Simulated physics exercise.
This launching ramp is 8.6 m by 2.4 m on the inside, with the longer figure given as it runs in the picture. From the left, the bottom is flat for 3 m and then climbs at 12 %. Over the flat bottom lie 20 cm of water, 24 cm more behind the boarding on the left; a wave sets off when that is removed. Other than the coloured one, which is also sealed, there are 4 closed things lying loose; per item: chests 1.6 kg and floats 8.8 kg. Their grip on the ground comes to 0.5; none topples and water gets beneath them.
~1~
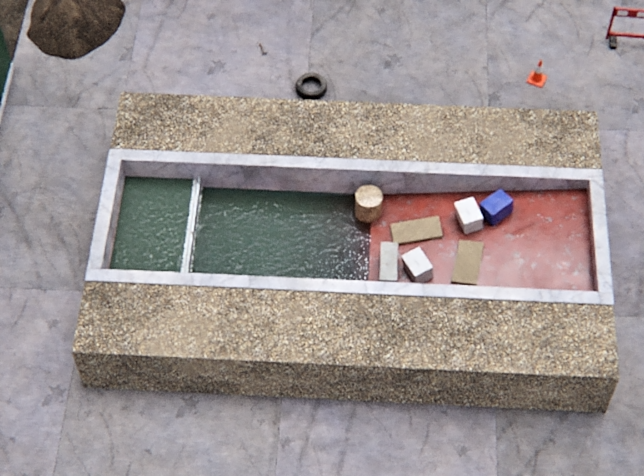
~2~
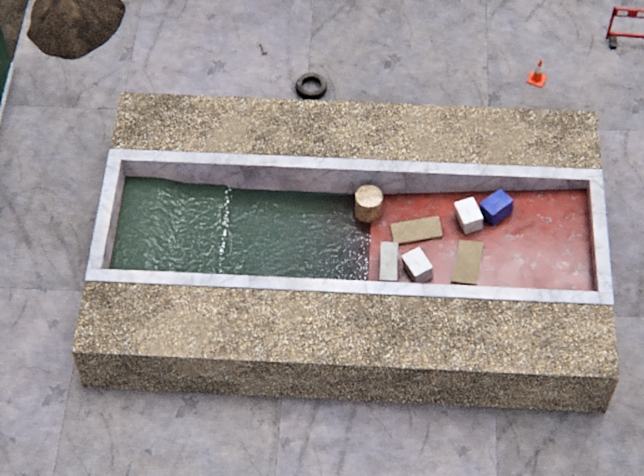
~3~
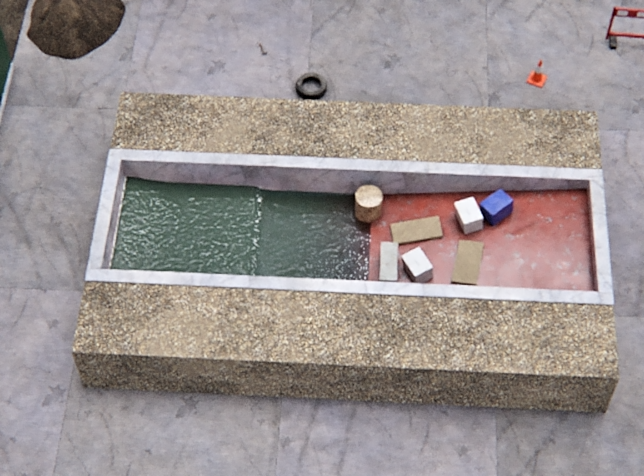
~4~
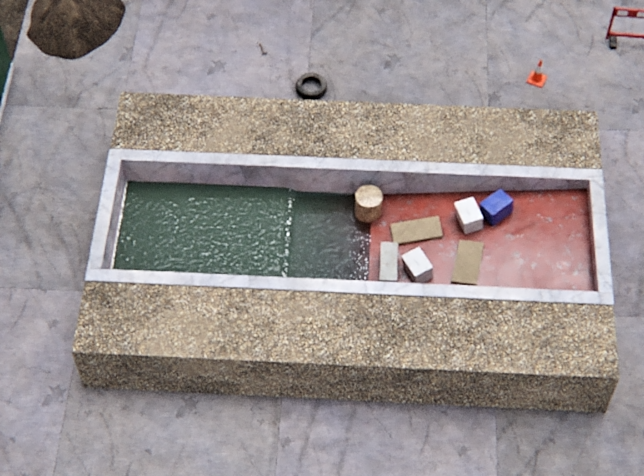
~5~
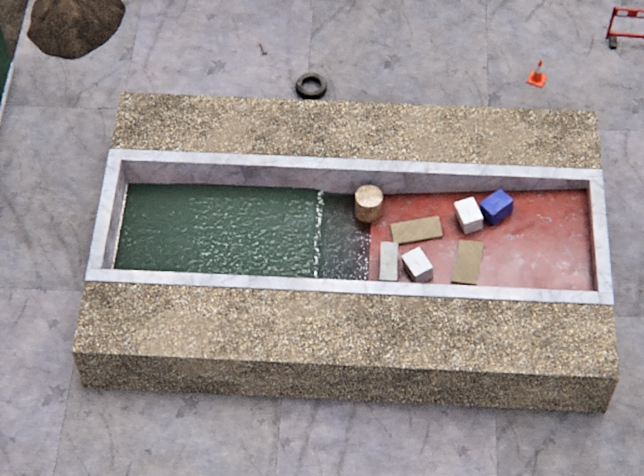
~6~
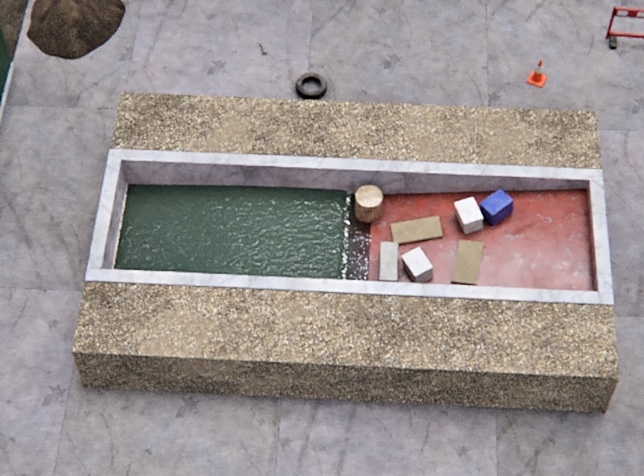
Green water rippling rightward in a walled ramp after a white barrier disappears, with blocks and planks lying still on red floor.
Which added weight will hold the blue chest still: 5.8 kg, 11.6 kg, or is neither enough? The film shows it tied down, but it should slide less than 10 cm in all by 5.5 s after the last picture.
The blue chest is held by the lighter one, 5.8 kg.
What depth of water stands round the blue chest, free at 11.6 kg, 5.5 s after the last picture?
Close to 0 cm deep.
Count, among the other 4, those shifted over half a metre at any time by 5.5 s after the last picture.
I get 3.
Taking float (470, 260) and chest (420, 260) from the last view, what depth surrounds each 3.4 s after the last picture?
2 and 8 cm.
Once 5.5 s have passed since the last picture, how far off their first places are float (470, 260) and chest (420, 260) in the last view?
First 100 cm, then 50 cm.
Then, 0.6 s after the last picture the blue chest would be 0 cm from its start with 5.8 kg and 0 cm from its start with 11.6 kg; 0 cm of water round it then.
Then, 1.6 s after the last picture the blue chest would be 0 cm from its start with 5.8 kg and 0 cm from its start with 11.6 kg; 0 cm of water round it then.
Then, 3.4 s after the last picture the blue chest would be 0 cm from its start with 5.8 kg and 0 cm from its start with 11.6 kg; 1 cm of water round it then.
Then, 5.5 s after the last picture the blue chest would be 0 cm from its start with 5.8 kg and 0 cm from its start with 11.6 kg; 0 cm of water round it then.
